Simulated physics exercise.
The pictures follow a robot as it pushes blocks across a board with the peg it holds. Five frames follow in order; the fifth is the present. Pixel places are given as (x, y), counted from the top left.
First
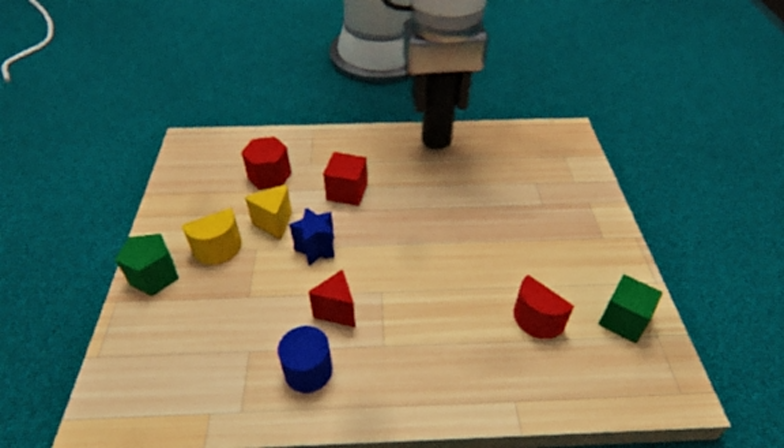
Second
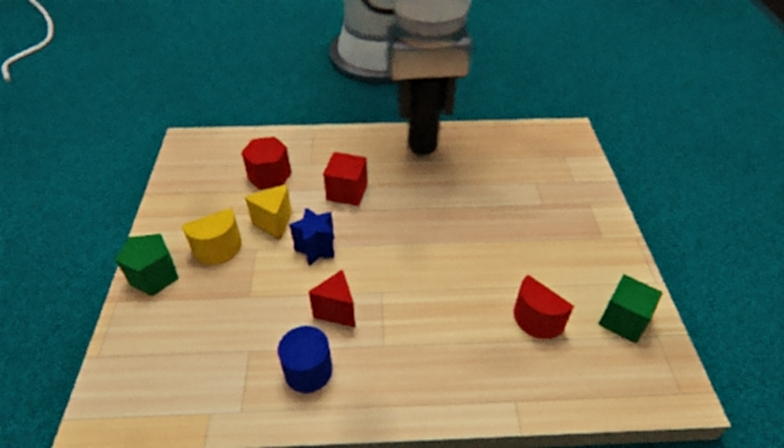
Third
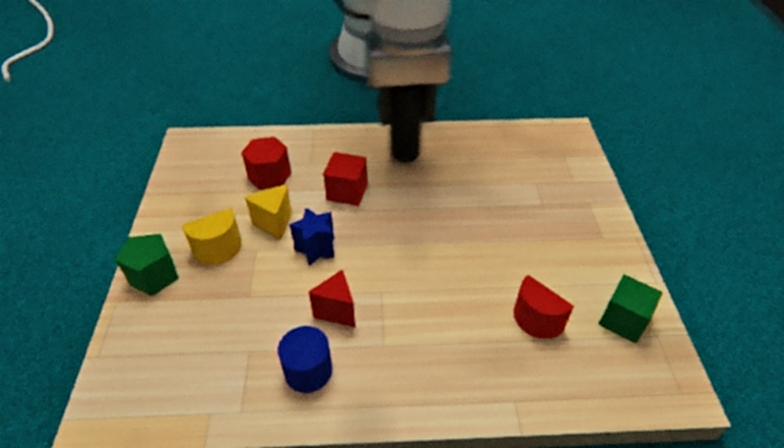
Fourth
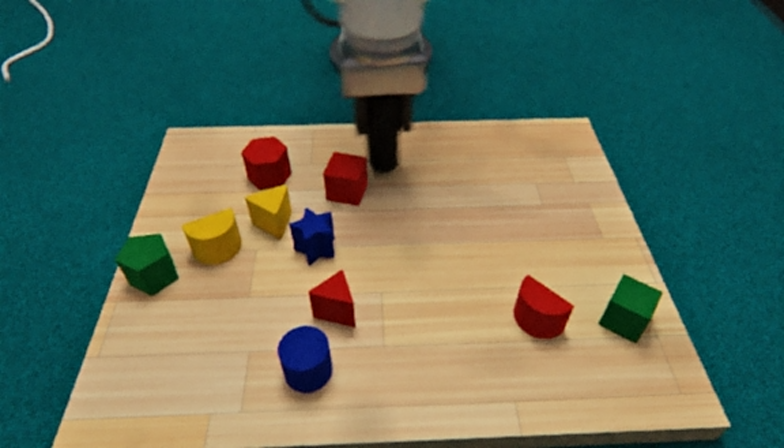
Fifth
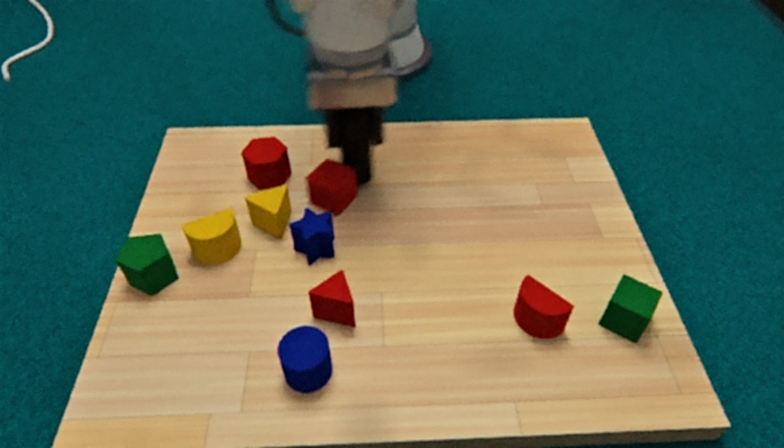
On a wooden board set over a teal surface, colored blocks sit scattered while a robot arm holds a dark peg near the back edge. The arm moves left and slightly forward to the red cube, then nudges it a little left and turns it, while the other blocks stay still.
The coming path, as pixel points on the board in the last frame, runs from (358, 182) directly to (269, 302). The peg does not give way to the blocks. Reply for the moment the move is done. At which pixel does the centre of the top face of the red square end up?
The centre of its top face lies at (275, 205).
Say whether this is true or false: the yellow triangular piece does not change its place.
False.
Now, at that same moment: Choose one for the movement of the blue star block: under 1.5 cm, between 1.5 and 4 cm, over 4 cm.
Travels over 4 cm.
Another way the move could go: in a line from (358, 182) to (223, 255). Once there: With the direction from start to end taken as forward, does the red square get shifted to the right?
I'd say no.
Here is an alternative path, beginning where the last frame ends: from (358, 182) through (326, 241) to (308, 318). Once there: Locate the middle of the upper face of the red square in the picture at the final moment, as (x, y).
The middle of the upper face of the red square will lie at about (290, 199) in the picture.
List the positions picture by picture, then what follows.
In the first frame, lower end of the peg (437, 140), tops of blocks, yellow triangular piece (269, 198), blue star block (313, 223), red square (345, 165), red triangular piece (334, 288).
In the second frame, peg (423, 145), blocks as before.
In the third frame, peg (405, 152), blocks as before.
In the fourth frame, peg (383, 162), blocks as before.
In the fifth frame, peg (357, 175), yellow triangular piece (269, 198), blue star block (313, 223), red square (331, 174), red triangular piece (334, 288).
What follows on the original path. One third of the way, peg (331, 210); yellow triangular piece (258, 201), turned 15° anticlockwise; red square (292, 196), turned 55° clockwise.
Two thirds of the way, peg (301, 250); yellow triangular piece (243, 200); blue star block (293, 258), turned 15° anticlockwise; red square (275, 205), turned 80° clockwise.
At the end, peg (268, 295); yellow triangular piece (243, 200); blue star block (279, 302), turned 50° anticlockwise; red square (275, 205), turned 80° clockwise; red triangular piece not moved.
